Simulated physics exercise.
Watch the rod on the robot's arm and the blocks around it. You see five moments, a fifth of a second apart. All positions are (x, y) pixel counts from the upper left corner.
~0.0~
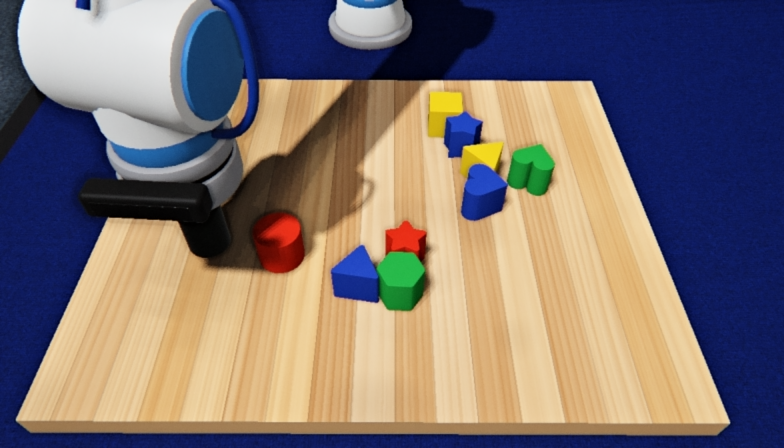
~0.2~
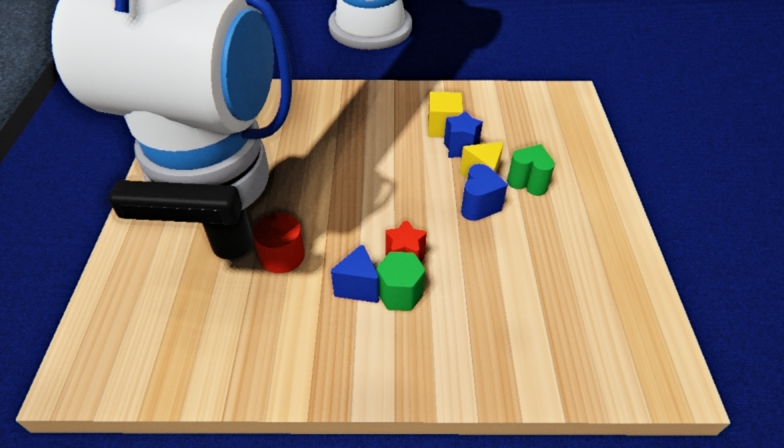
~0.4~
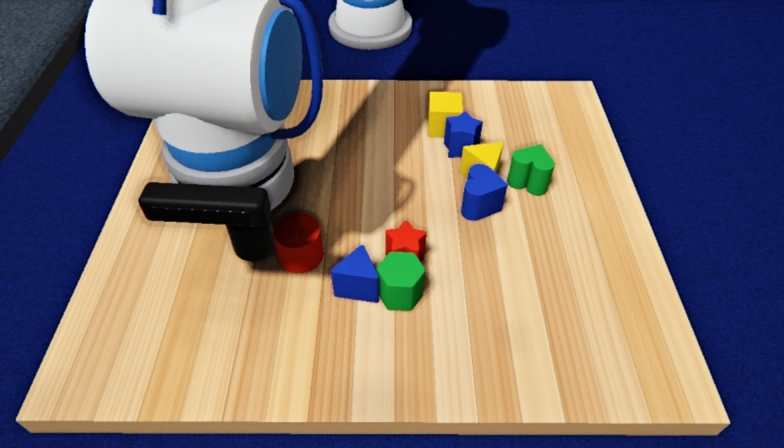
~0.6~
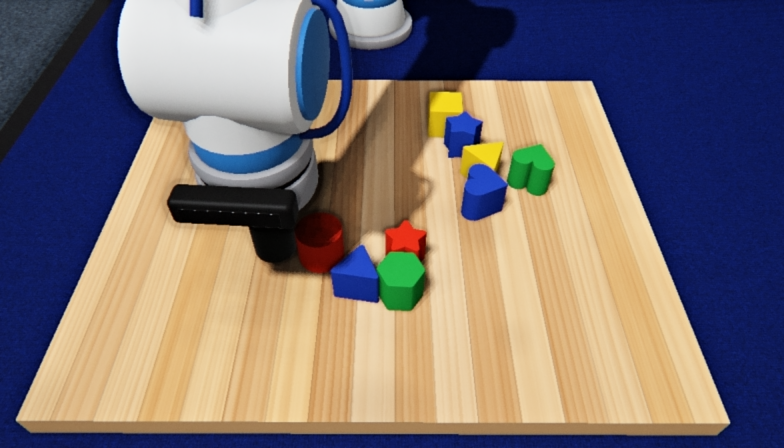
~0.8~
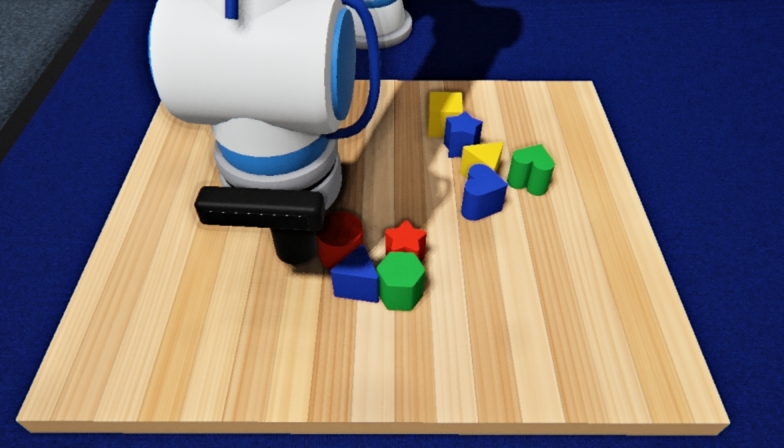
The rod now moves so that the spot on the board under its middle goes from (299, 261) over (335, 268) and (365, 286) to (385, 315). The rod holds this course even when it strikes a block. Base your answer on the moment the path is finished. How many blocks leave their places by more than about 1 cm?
There will be three or more blocks that move more than 1 cm.
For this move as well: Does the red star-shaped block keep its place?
It seems not.
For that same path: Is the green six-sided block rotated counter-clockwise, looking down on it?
Yes, I think so.
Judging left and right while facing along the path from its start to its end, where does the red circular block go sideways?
It's set to shift left.
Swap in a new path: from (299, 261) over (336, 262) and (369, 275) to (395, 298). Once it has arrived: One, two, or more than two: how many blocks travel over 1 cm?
In total, three or more blocks get moved by over 1 cm.
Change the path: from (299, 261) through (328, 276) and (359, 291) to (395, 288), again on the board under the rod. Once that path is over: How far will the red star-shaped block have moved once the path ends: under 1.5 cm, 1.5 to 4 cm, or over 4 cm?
It shifts by less than 1.5 cm.
On the path given first. One third of the way, rod (335, 256); red circular block (374, 225); red star-shaped block (414, 235), turned 25° clockwise.
Two thirds of the way, rod (366, 275); red circular block (383, 225); blue triangle (380, 291); green six-sided block (415, 276), turned 45° anticlockwise; red star-shaped block (421, 234), turned 30° clockwise.
At the end, rod (385, 304); red circular block (383, 225); blue triangle (400, 322), turned 20° clockwise; green six-sided block (430, 286), turned 90° anticlockwise; red star-shaped block (421, 234), turned 30° clockwise.
